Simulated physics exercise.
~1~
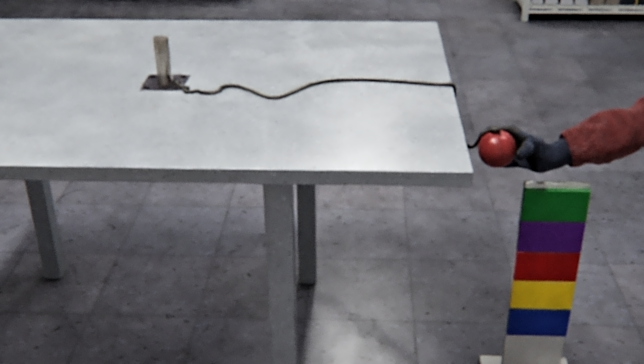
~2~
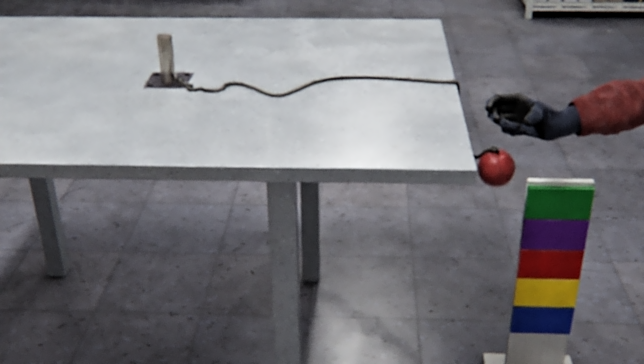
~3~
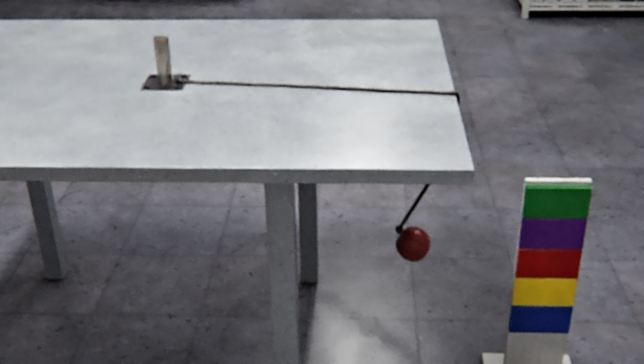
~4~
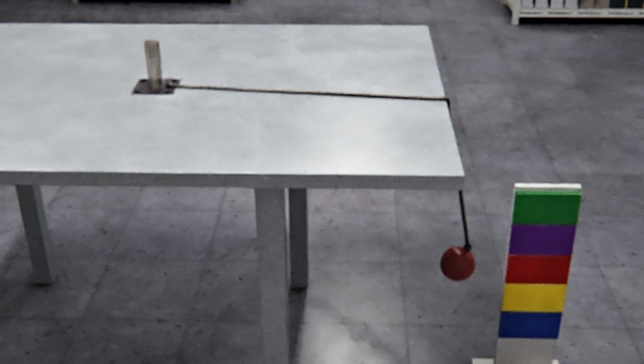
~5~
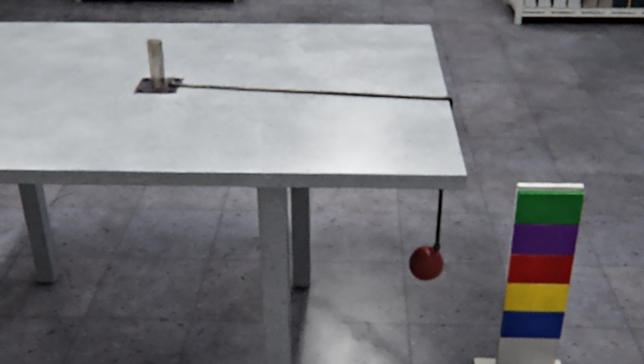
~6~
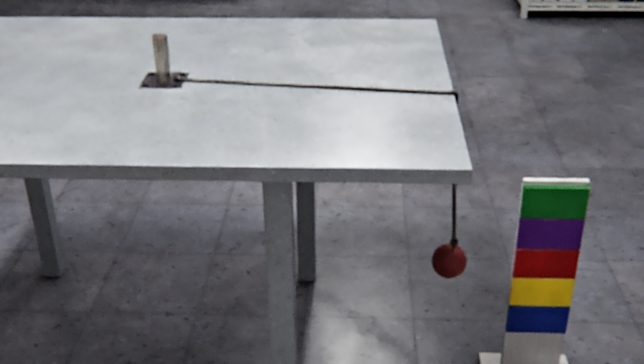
Gloved hand releasing a red ball tied to a cord at a table's edge, the ball dropping, swinging and hanging level with the red band.
